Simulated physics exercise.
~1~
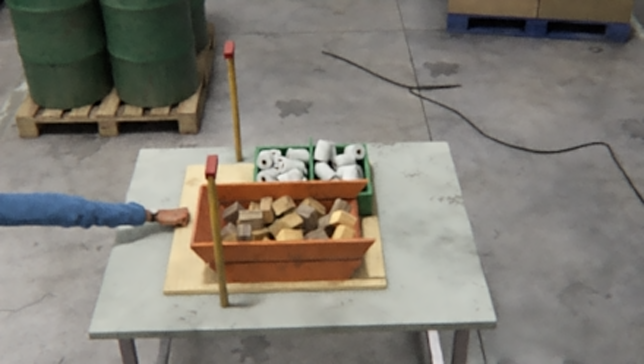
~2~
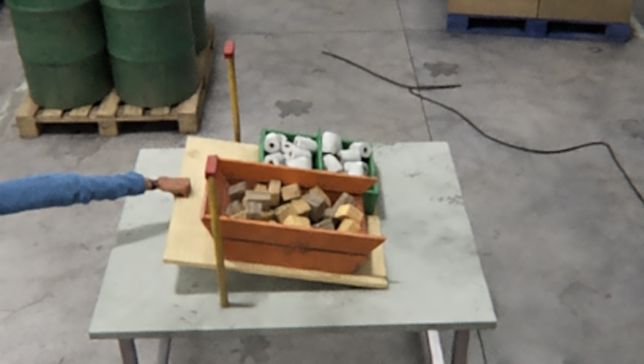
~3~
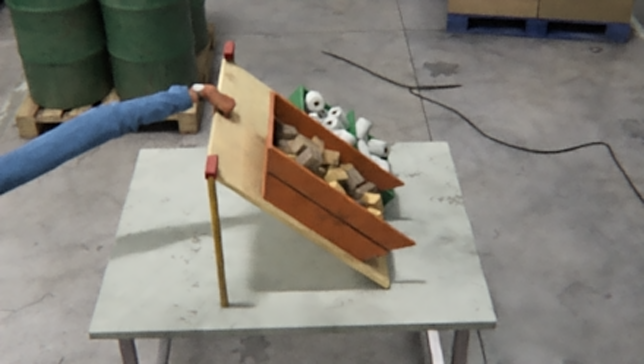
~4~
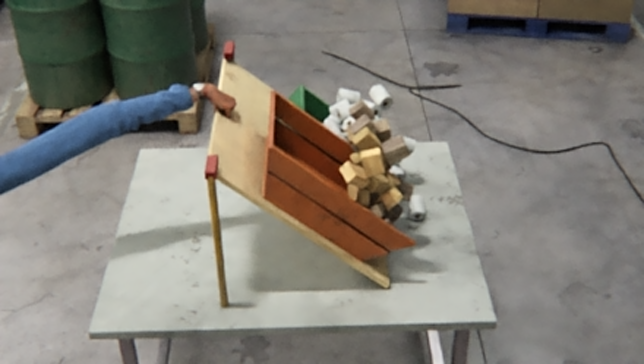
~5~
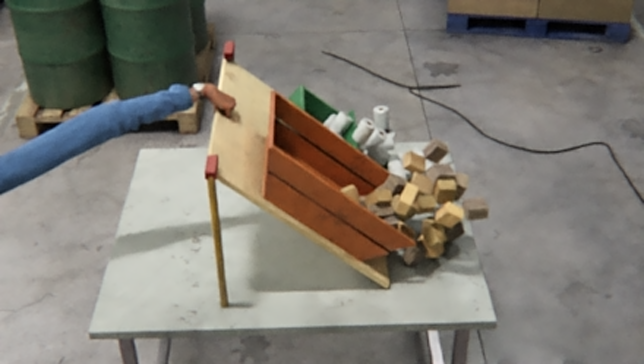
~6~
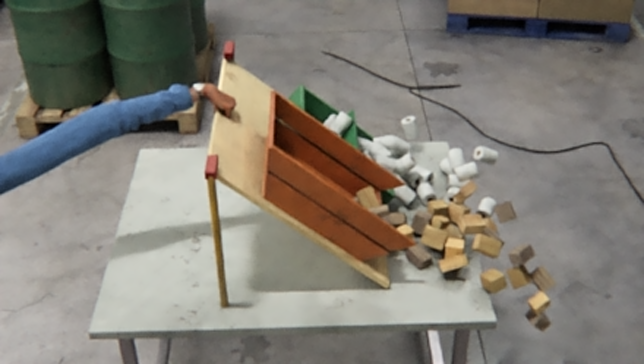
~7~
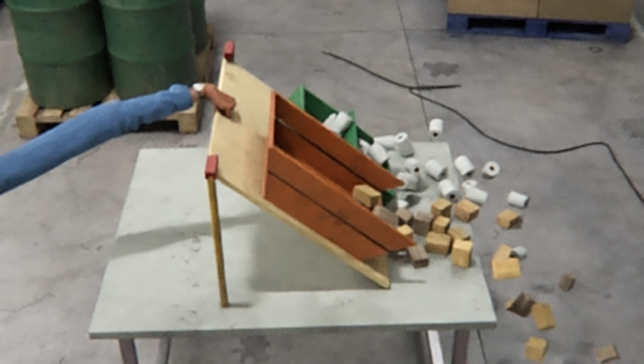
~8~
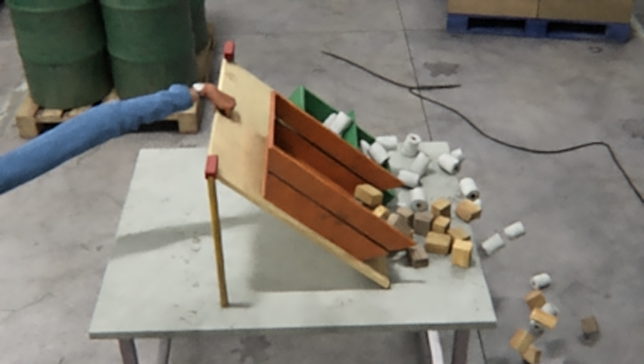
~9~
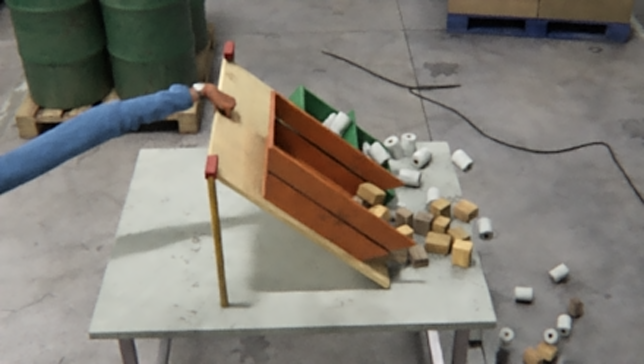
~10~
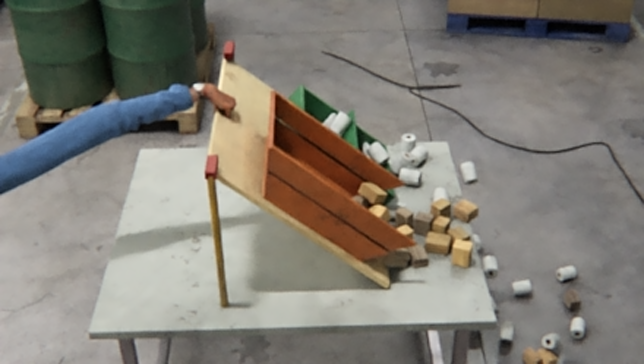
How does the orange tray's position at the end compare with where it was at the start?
It ends up higher and further to the right than at the start, sloping steeply down to the right on the raised board instead of sitting level.
